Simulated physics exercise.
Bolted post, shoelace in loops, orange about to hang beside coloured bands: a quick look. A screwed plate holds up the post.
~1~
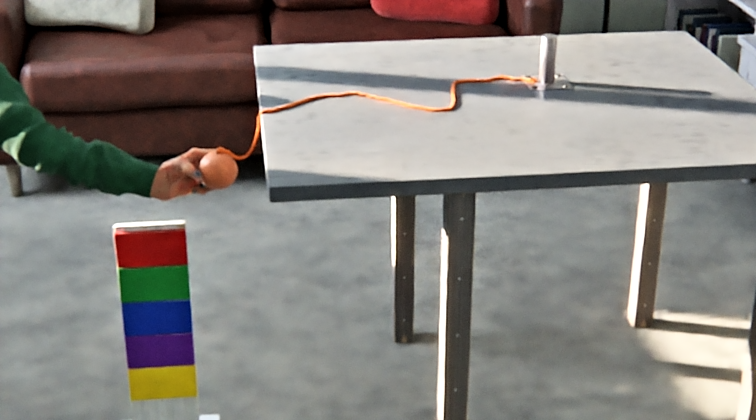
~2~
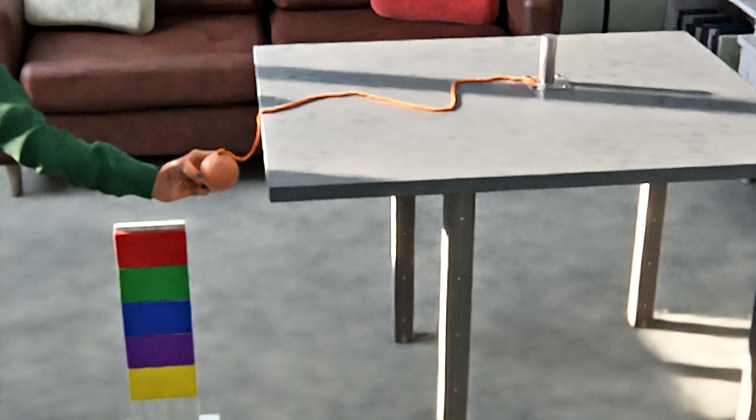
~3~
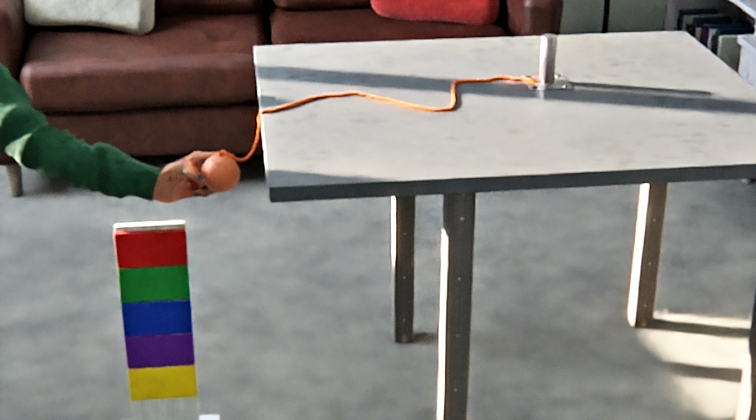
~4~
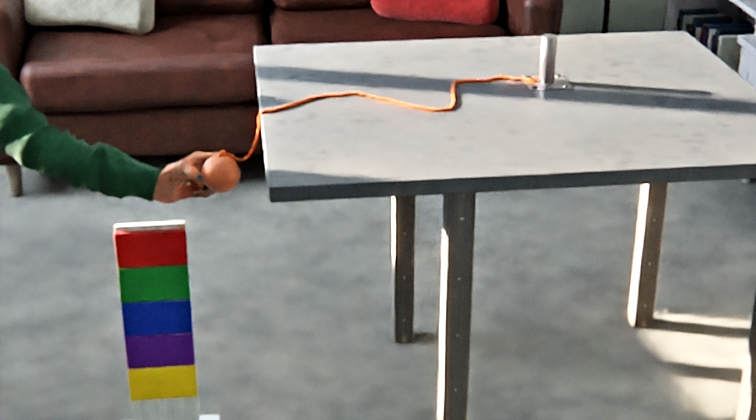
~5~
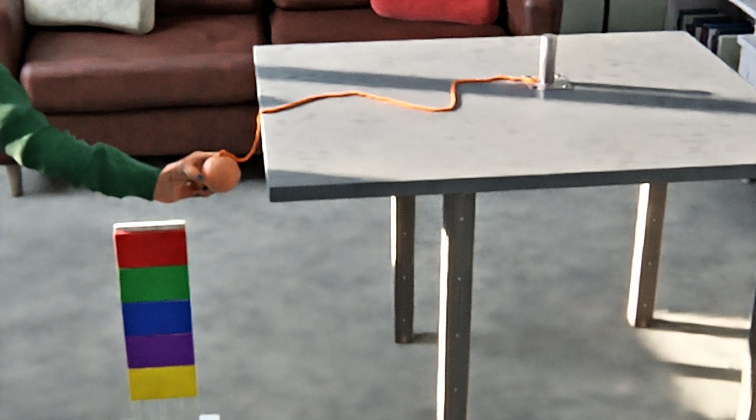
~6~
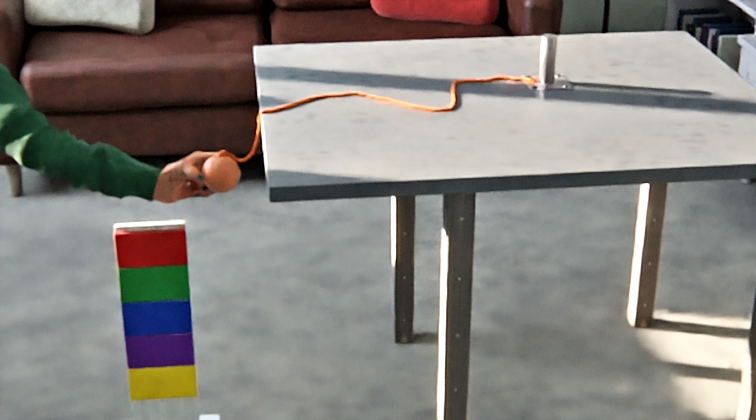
The footage shows a hand in a green sleeve holding an orange ball beside a table, above a column of coloured bands, with an orange cord running across the tabletop to an upright post; almost nothing moves throughout.
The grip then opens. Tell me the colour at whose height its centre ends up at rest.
It ends up level with blue.
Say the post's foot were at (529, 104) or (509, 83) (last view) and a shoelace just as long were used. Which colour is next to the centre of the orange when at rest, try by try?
Answer, in order: Purple, purple.
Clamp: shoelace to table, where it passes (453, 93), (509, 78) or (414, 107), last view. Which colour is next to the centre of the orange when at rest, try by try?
Taking the three tries in turn, you'd get green, blue and red.
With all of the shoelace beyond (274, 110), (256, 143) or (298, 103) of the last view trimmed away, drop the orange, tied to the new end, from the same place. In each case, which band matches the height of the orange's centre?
Going cut by cut, you'd get red, then green, then above them all.
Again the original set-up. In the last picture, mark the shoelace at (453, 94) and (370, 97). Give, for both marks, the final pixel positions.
The first lands at (411, 94), while the second lands at (278, 107).
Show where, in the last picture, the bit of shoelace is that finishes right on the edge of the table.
Answer: The point at (359, 93).
Early on, orange near (265, 283); level with green.
Midway, orange near (269, 294); level with blue.
Finally, orange near (267, 302); level with blue. The blue one.
